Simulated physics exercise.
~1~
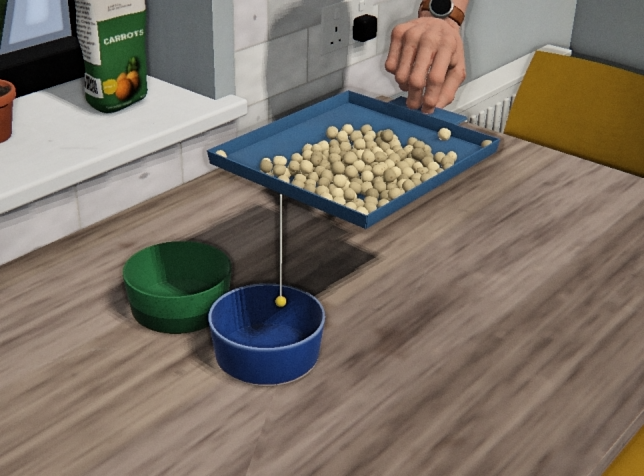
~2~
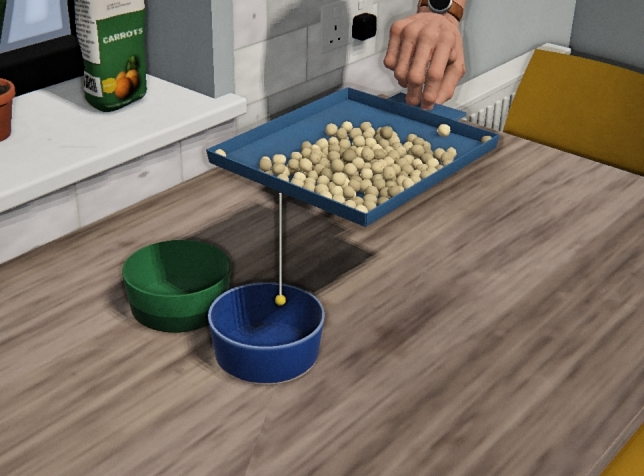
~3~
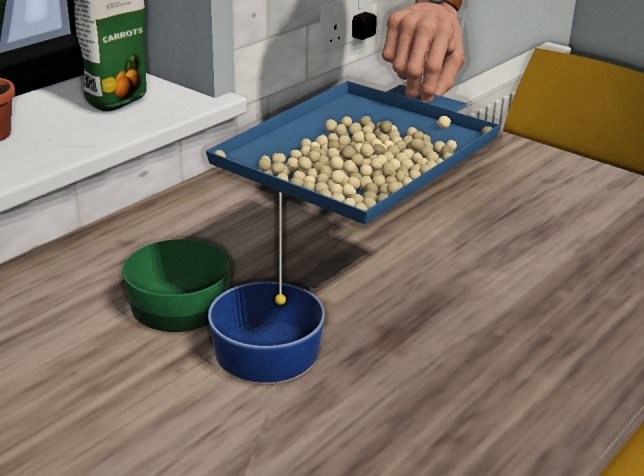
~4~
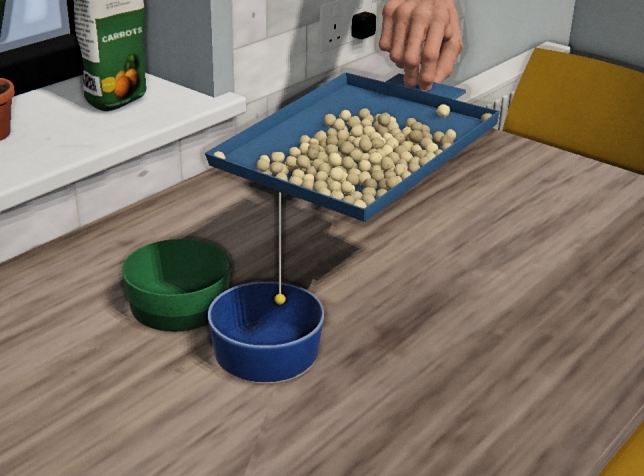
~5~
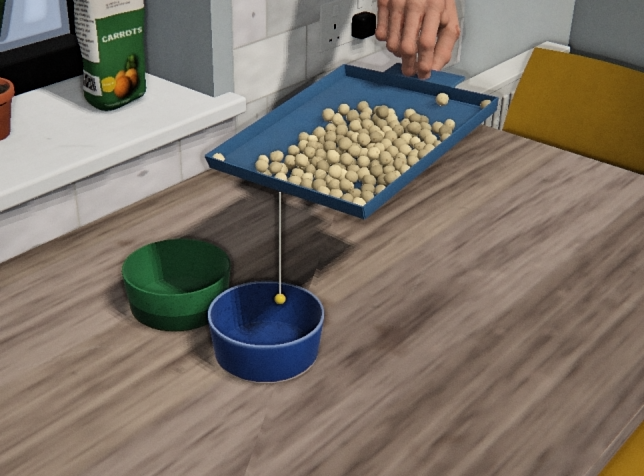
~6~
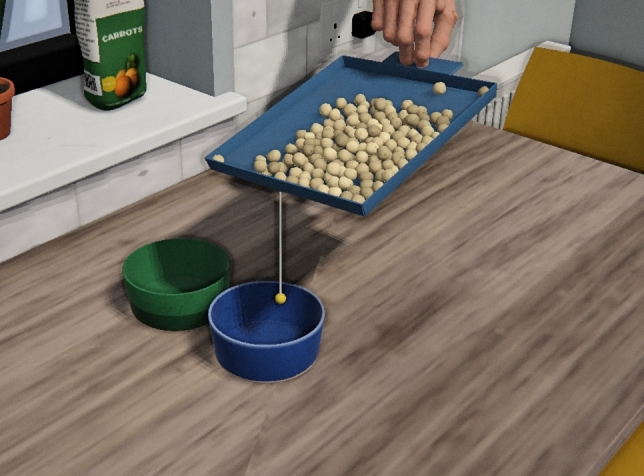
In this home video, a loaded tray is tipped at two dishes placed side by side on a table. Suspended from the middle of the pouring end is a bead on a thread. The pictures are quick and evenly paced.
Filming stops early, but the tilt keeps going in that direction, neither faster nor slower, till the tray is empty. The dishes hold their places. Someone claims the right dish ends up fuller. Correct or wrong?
Correct - the right dish ends fuller.
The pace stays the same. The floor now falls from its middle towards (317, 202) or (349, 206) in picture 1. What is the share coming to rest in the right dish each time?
Around 10 per cent first, around 10 per cent next.
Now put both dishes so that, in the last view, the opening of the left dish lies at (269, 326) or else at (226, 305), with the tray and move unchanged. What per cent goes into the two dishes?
Close to 30 %, followed by close to 80 %.
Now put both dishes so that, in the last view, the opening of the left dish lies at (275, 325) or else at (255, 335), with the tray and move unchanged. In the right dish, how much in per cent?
0 % and 0 %.
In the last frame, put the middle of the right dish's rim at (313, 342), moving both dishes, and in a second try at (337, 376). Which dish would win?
For the first place, the dish on the left side; for the second, the dish on the left side.
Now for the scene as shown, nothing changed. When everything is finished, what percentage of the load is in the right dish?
I'd put it at some 40 per cent.
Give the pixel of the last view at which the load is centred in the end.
Roughly at (222, 341), give or take.
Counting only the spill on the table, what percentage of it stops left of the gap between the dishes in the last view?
That would be roughly 80 per cent.
Just after the last frame, tray tipped steeply; almost all on the tray; just a few in the right dish; just a few in the left dish; just a few outside both; about a tenth in the air.
A moment on, tray tipped right over; the larger part on the tray; just a few in the right dish; just a few in the left dish; about a tenth outside both.
Further on, tray tipped past a quarter turn; roughly a third in the right dish; about a tenth in the left dish; roughly half outside both.
When it is over, tray tipped past a quarter turn; roughly a third in the right dish; about a tenth in the left dish; roughly half outside both.
